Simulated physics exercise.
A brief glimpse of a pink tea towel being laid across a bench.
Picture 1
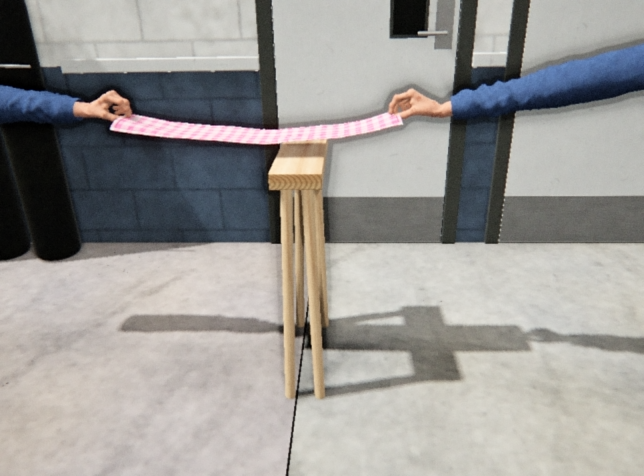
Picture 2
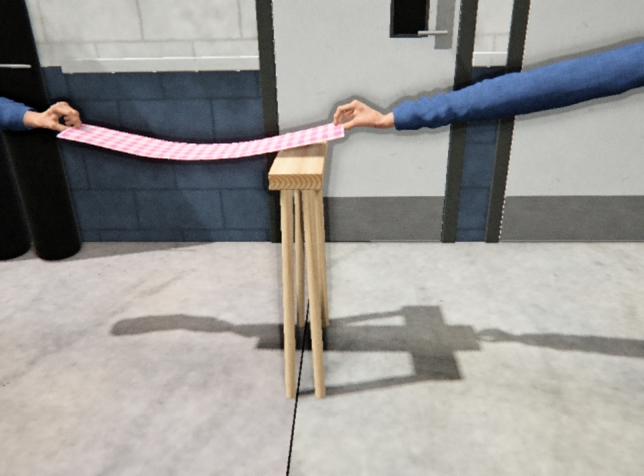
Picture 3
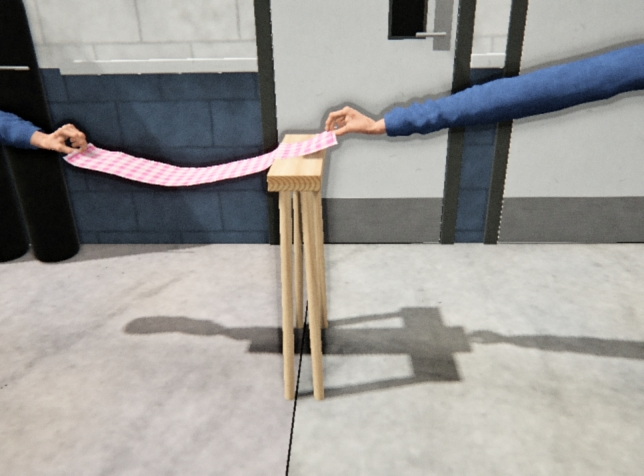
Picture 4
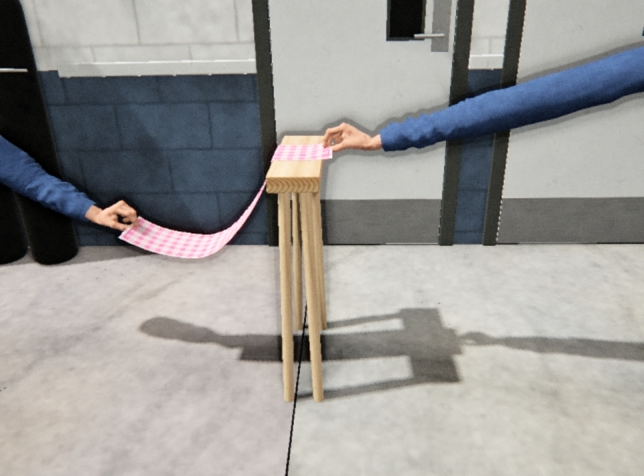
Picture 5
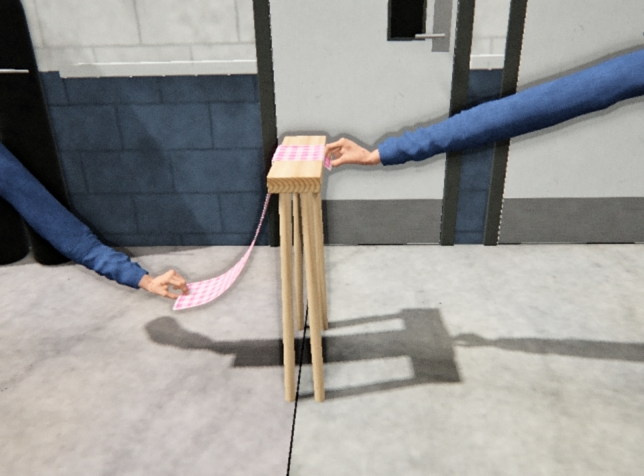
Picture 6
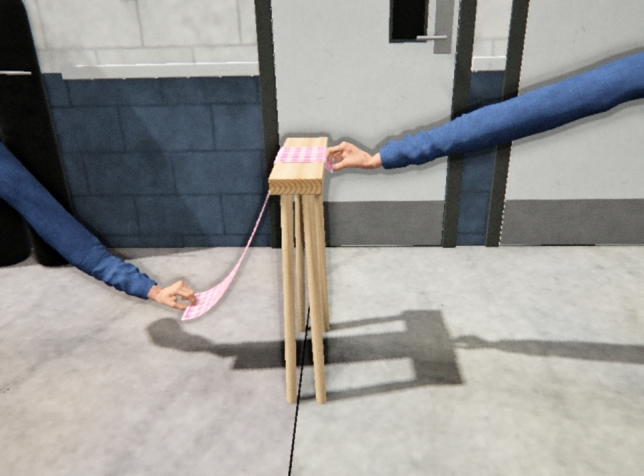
A long strip of pink and white checked cloth, a tea towel, is held at its ends by two blue-sleeved hands above a narrow wooden bench, seen from the front on a pale concrete floor before a dark blue block wall and grey door. The hands shift it leftward and lower it across the bench top. The left hand then sinks much further and moves inward, drawing down the longer left side, while the right hand stays near the bench's edge and the view stays almost still.
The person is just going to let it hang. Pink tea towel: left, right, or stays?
I think it is going to spill over to the left.
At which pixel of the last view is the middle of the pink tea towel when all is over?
The middle of it rests at (261, 360) in the last picture.
Then, 0.24 s past the final frame, tea towel sliding left.
Then, 0.44 s past the final frame, tea towel clear of the top and falling near (257, 325).
Then, 0.64 s past the final frame, tea towel in a heap on the floor near (261, 359).
When it is over, tea towel in a heap on the floor near (261, 360). The pink tea towel drops leftwards.
